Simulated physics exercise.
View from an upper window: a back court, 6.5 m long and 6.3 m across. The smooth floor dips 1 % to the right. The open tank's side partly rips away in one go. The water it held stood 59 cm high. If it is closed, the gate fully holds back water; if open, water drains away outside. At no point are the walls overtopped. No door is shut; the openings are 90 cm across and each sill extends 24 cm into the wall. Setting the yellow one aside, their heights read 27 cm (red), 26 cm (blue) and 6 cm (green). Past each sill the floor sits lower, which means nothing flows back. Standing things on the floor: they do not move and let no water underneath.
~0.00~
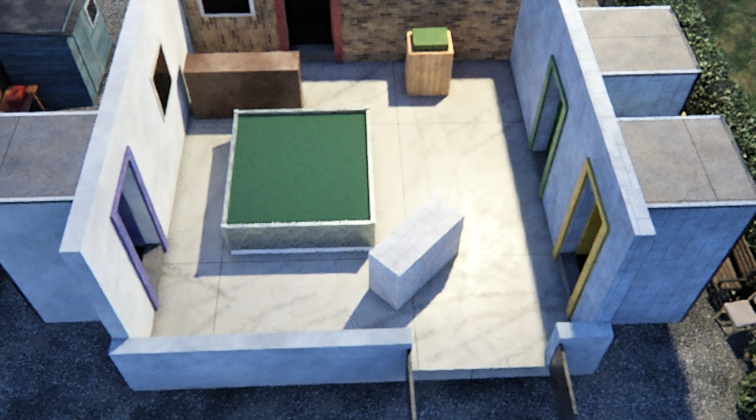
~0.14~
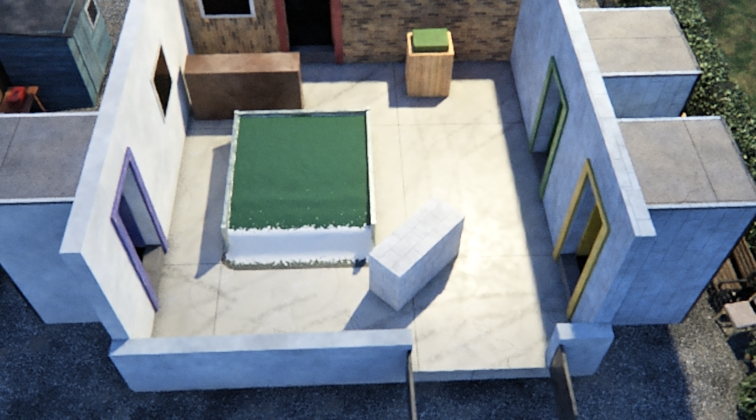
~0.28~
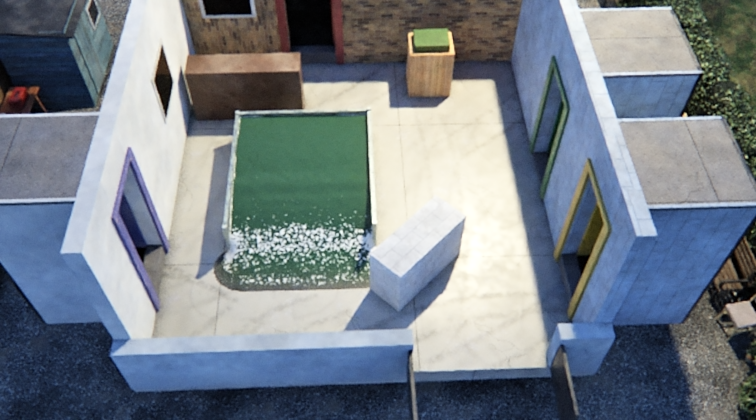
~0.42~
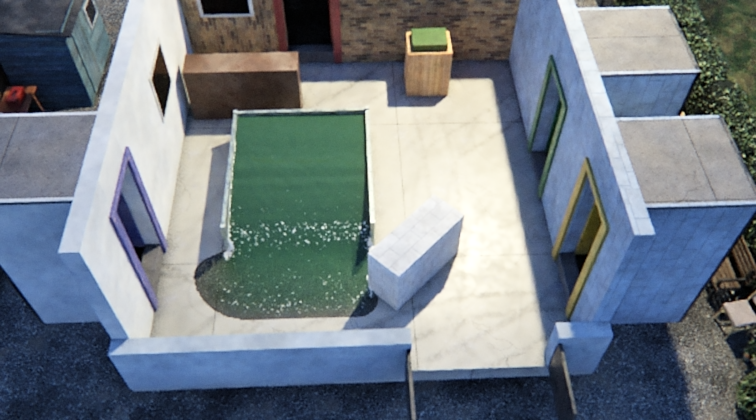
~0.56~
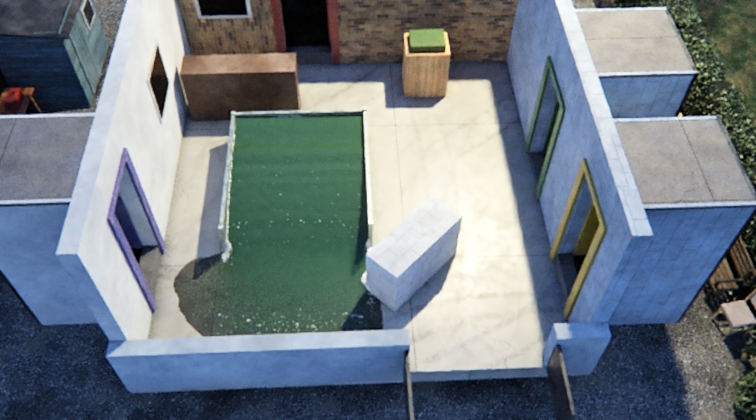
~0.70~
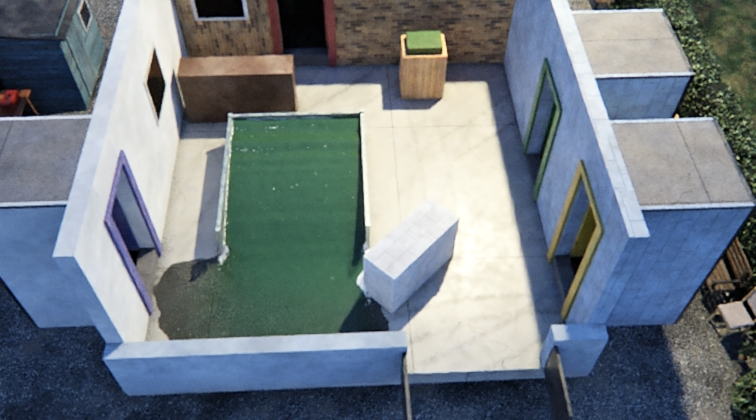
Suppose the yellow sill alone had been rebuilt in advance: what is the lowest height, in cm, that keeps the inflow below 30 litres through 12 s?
About 13.5 cm.
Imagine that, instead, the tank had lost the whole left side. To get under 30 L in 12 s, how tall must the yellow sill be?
Near 8.5 cm.
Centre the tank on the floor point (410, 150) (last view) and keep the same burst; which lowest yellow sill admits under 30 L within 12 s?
About 21 centimetres.
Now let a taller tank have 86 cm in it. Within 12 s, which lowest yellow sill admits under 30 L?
Roughly 21 cm high.
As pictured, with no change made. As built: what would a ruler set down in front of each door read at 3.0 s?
Depths in cm: Red 0, yellow 20, blue 22, green 0.
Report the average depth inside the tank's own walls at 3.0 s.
17 cm, roughly.
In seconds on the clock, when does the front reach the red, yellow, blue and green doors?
Times: Red 5.5 s, yellow 2.4 s, blue 0.8 s, green 3.4 s.
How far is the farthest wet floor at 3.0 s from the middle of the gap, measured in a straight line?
Near 4.4 metres, give or take.
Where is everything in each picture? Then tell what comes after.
The first picture shows still water, 59 cm deep, in the open tank at (301, 167); the yellow door at (577, 248) is dry.
In the second picture, the front is at (232, 265), 0.3 m from the gap at (301, 240); 0.6 m2 of floor is wet, 59 cm left at the back.
In the third picture, the gap is at (302, 242), the front 0.7 m out at (243, 287); the back of the open tank holds 59 cm.
In the fourth picture, water pours out at (301, 242) and has run 1.2 m, to (238, 314); about 10 cm deep outside, 59 cm at the back.
In the fifth picture, water pours out at (299, 244) and has run 1.7 m, to a hidden place; about 8 cm deep outside, 59 cm at the back.
In the sixth picture, the front is at a hidden place, 2.0 m from the gap at (296, 246); 5.7 m2 of floor is wet, 57 cm left at the back; 2.5 m in a straight line remain to the yellow door at (571, 251).
After 1.4 s water covers 25 % of the floor, deepest (48 cm) near (305, 362); it has not reached the yellow door.
After 3.0 s water covers 50 % of the floor, deepest (40 cm) near (154, 367); 20 cm at the yellow door, 0 litres in over its 23 cm sill.
After 12.0 s water covers 100 % of the floor, deepest (12 cm) near (385, 266); 6 cm at the yellow door, 0 litres in over its 23 cm sill.
At the yellow door as built, the water arrived by 2.4 s and peaked near 21 cm at 3.4 s.
Run again over the same 12 s with other heights there, 57 litres in over 11 cm, 18 litres over 15 cm. The limit of 30 litres is kept from about 13.5 cm up.
